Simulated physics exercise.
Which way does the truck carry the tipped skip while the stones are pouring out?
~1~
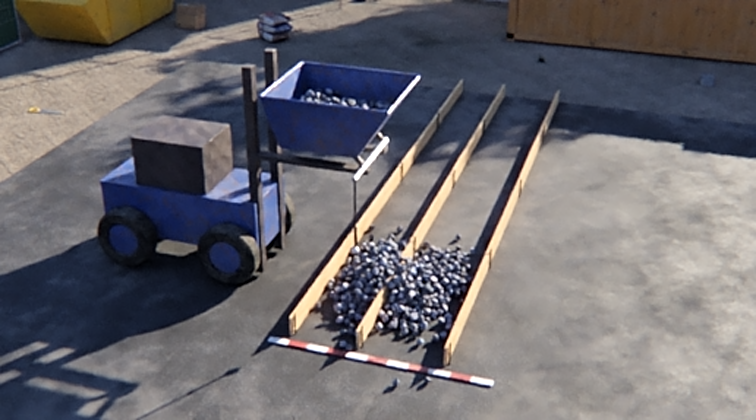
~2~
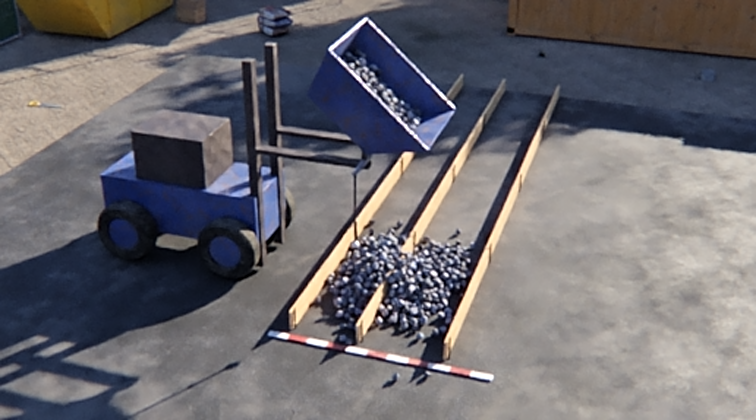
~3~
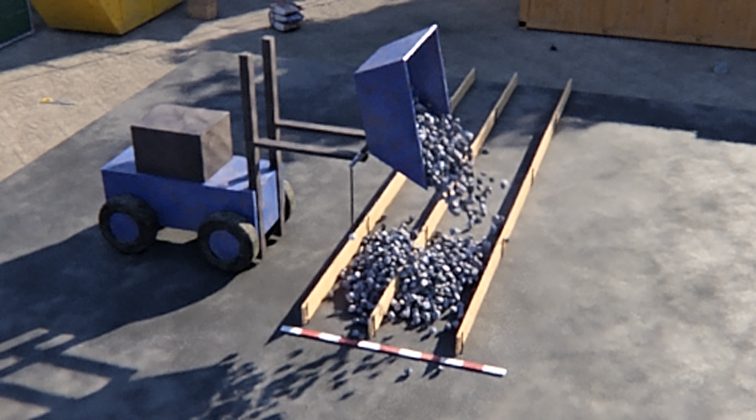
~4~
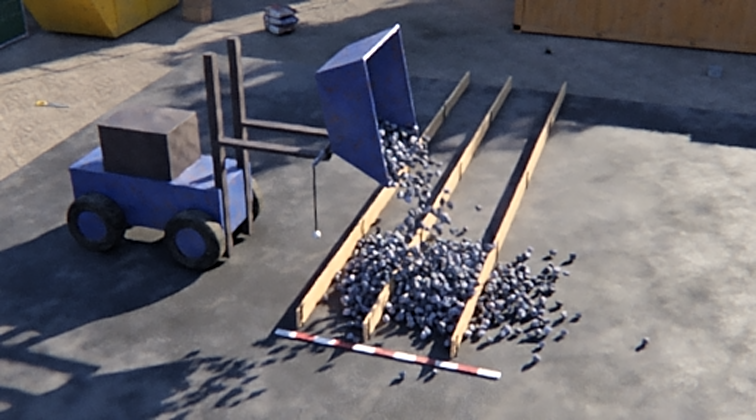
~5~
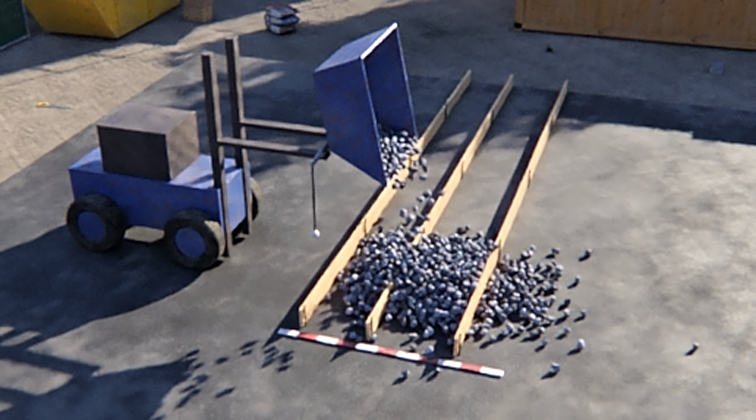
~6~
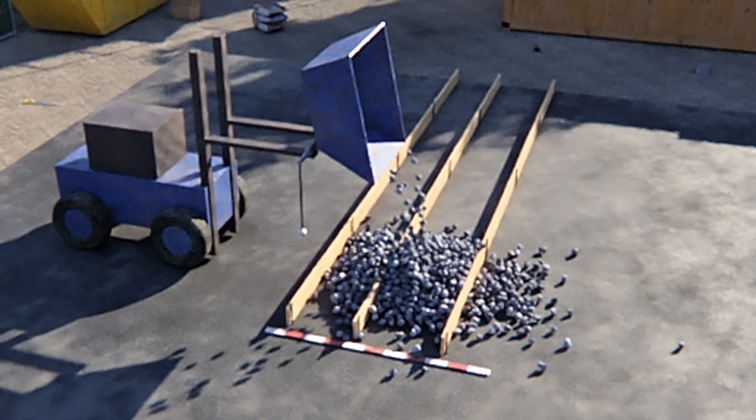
The truck draws the tipped skip to the left, away from the heap of stones.
A blue skip tips stones onto a heap, draws left with its truck, and empties.
